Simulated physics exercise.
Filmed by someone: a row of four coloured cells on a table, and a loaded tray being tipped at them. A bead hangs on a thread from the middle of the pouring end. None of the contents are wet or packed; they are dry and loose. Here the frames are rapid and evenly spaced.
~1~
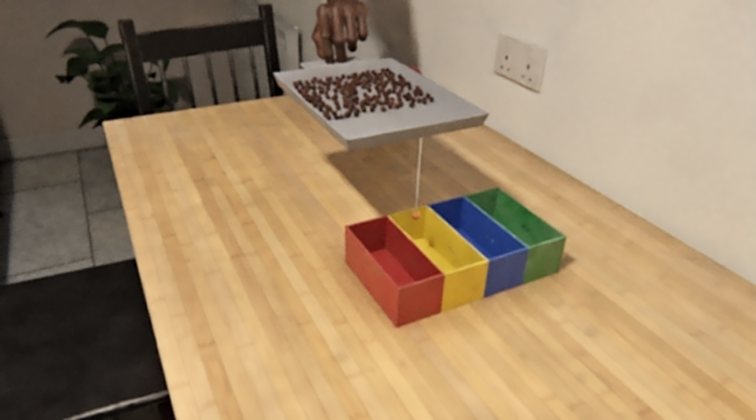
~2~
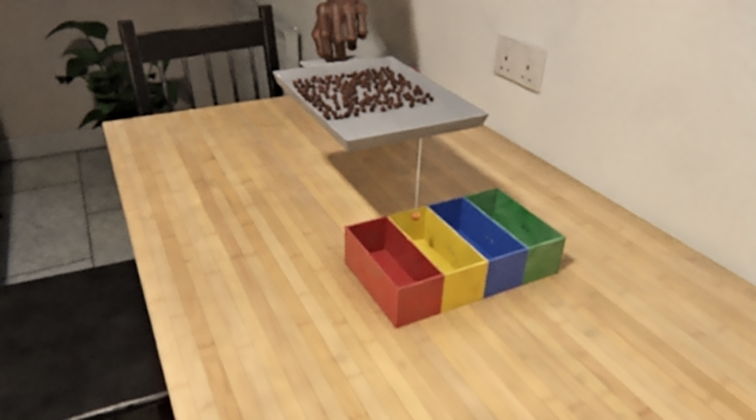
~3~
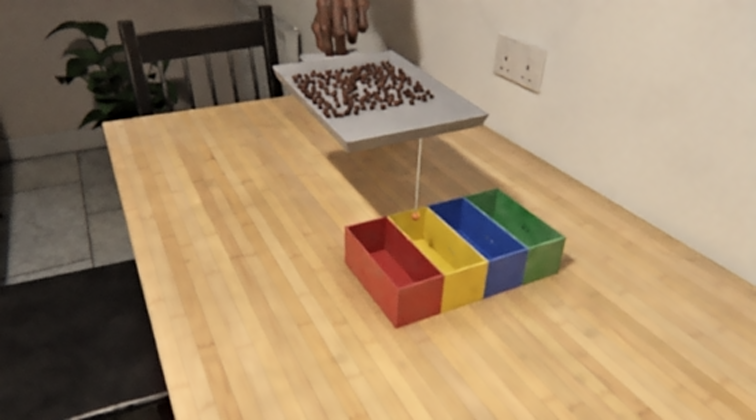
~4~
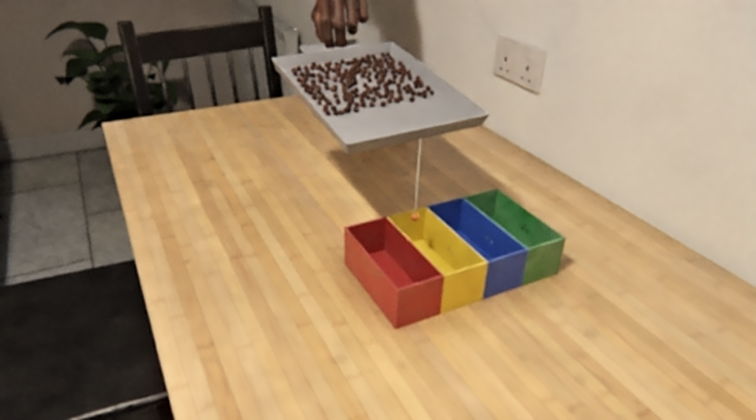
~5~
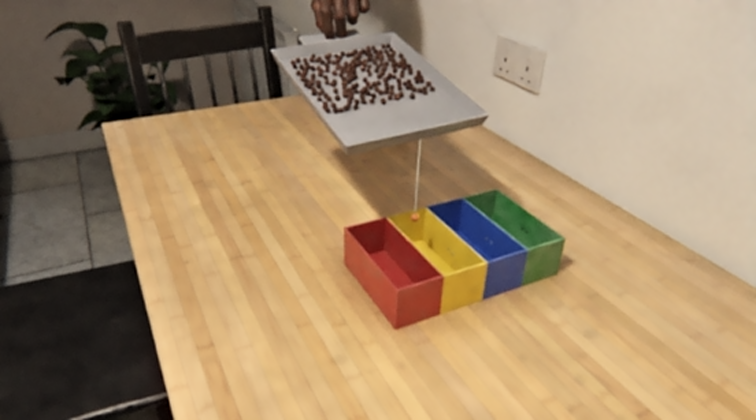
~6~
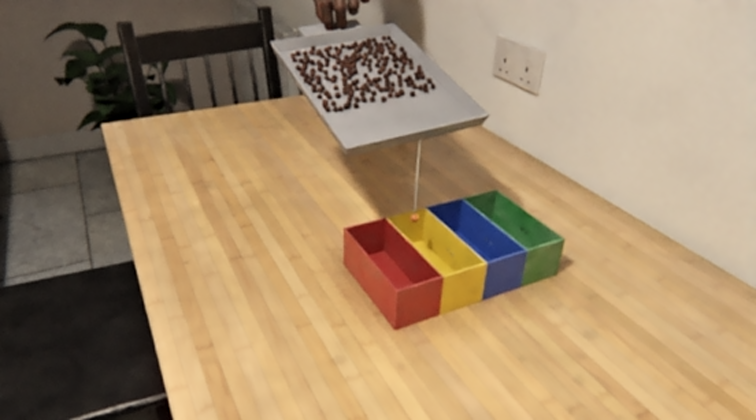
Above four coloured cells on a table, a hand gradually tilts a tray of berries.
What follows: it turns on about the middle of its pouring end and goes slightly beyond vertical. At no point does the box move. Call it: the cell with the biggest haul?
The red compartment.
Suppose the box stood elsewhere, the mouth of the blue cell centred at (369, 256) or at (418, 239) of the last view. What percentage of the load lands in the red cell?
The first try gives 0 per cent, the second 10 per cent.
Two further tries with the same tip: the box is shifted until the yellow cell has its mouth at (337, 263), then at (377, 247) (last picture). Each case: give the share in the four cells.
The first yields 100 per cent and the second 100 per cent.
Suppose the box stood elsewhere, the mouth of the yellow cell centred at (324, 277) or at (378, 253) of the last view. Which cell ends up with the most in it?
The first position gives the cell in blue, and the second gives that yellow cell.
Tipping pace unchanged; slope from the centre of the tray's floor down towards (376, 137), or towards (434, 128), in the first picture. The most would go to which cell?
The cell in red first, that blue cell second.
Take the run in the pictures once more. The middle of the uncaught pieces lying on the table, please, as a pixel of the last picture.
Look around (339, 318) in the last picture.
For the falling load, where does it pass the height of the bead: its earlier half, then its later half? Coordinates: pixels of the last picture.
First roughly (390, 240), then roughly (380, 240).
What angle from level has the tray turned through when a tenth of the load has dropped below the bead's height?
55°, roughly.
Soon, tray tipped steeply; most on the tray; a small part in the red cell; a stray few in the yellow cell; a small part falling or outside the box.
A while on, tray tipped right over; a small part on the tray; about a third in the red cell; a small part in the yellow cell; about half falling or outside the box.
Towards the end, tray tipped past a quarter turn; about half in the red cell; about a quarter in the yellow cell; about a third falling or outside the box.
Finally, tray tipped past a quarter turn; about half in the red cell; about a quarter in the yellow cell; none in the blue cell; none in the green cell; about a third outside the box.
